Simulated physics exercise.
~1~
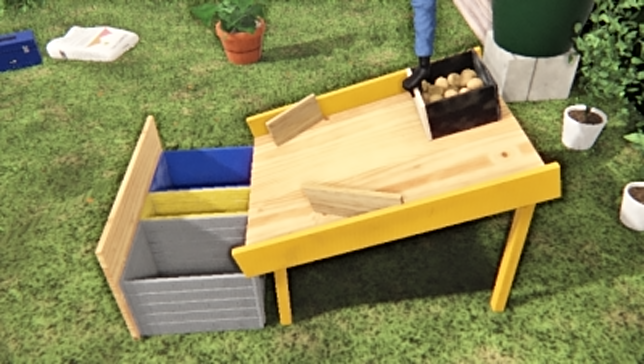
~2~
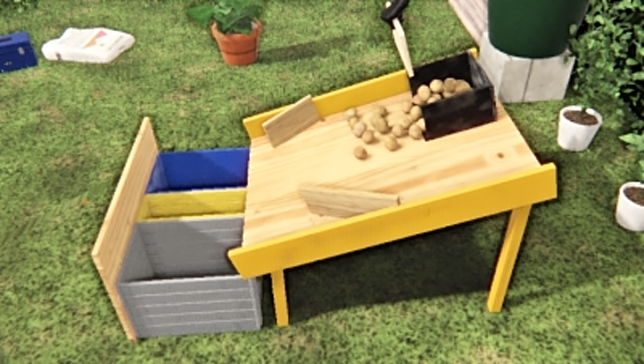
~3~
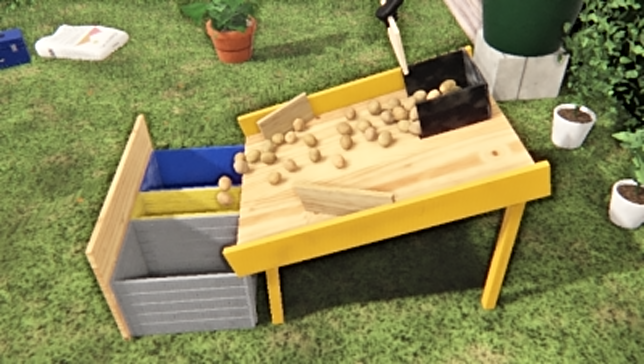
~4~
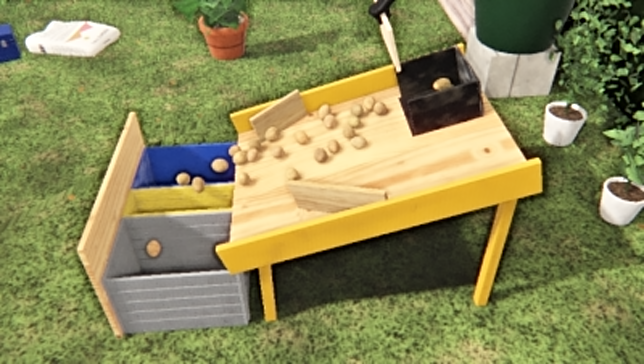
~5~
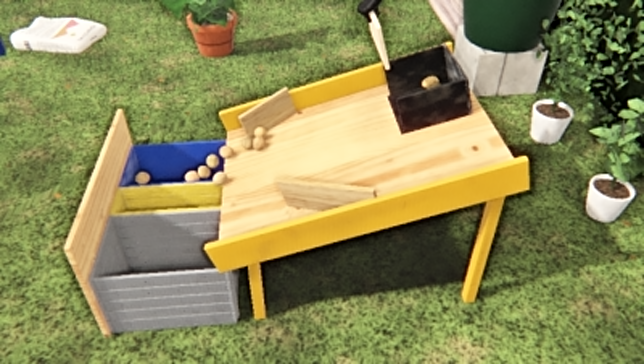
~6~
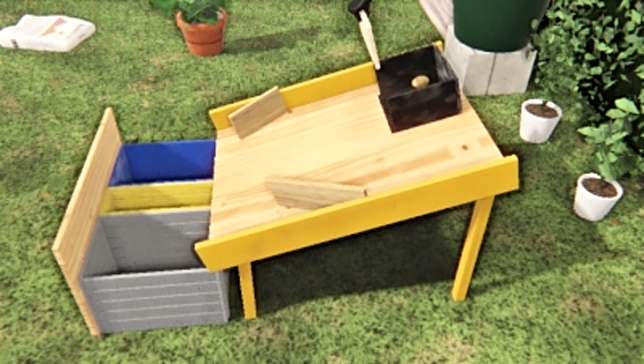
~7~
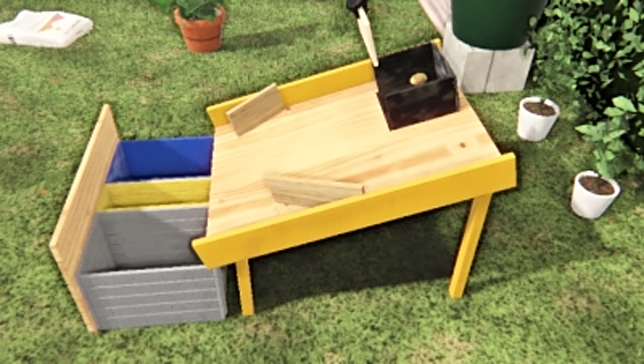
Brown balls spill from a black box, roll down a sloped table and drop into bins.
